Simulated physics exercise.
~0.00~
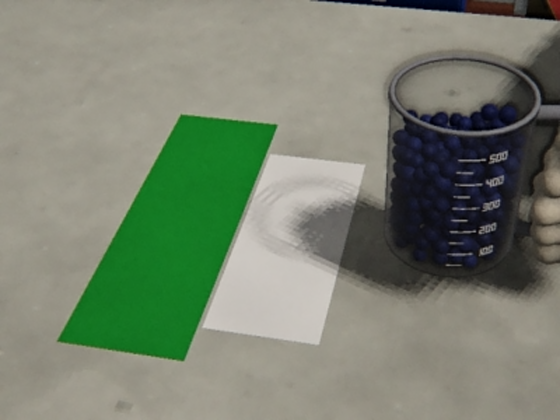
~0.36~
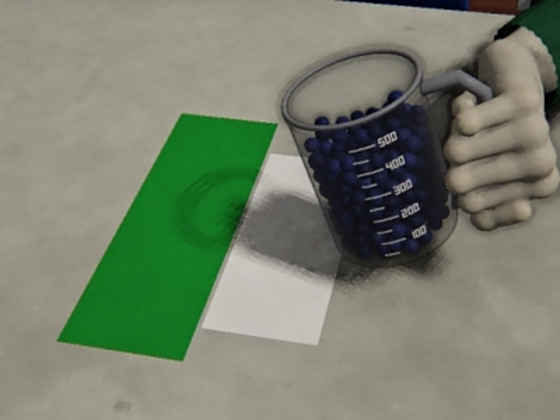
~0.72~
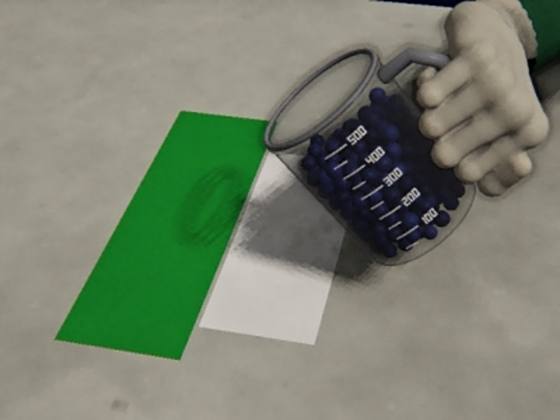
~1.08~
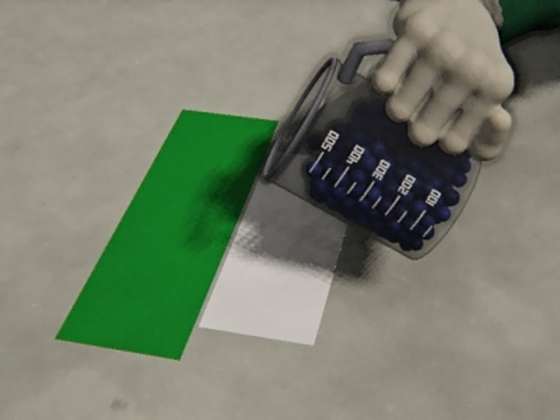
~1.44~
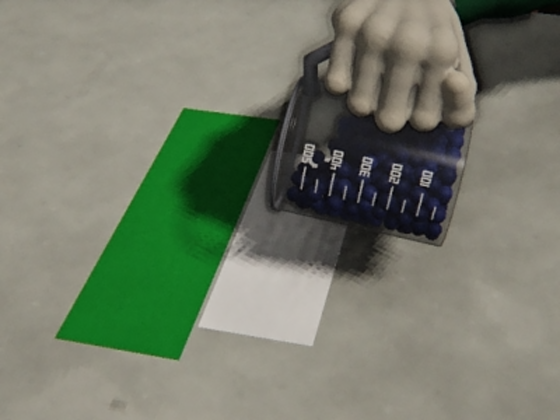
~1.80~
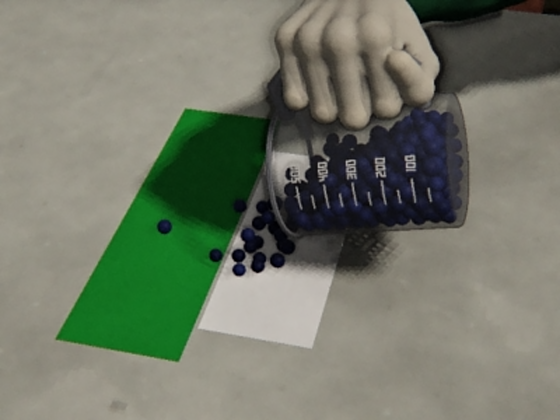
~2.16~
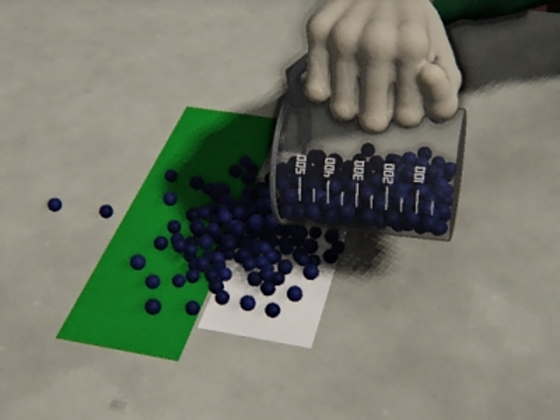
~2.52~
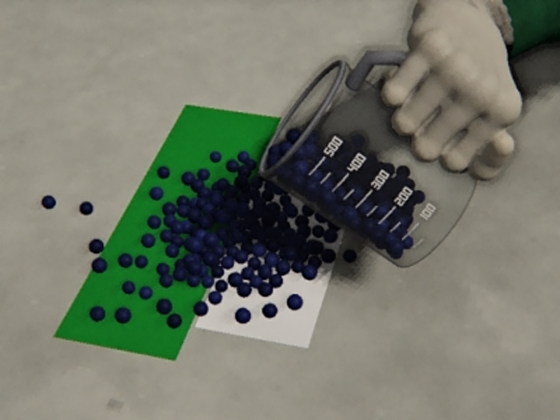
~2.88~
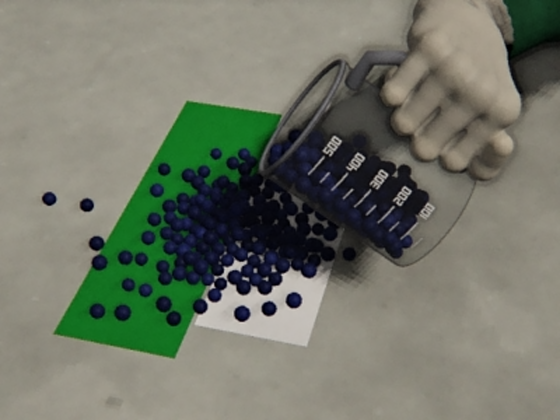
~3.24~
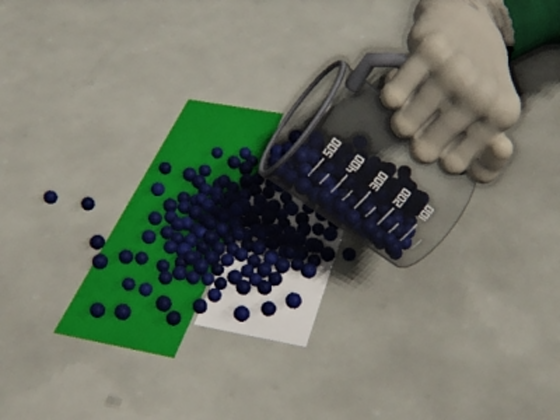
A gloved-looking hand moved a clear jug of dark blue balls left and tipped it onto its side, spilling many across the green and white mats, then tilted it partway back, leaving some still inside and a couple on the bare table.
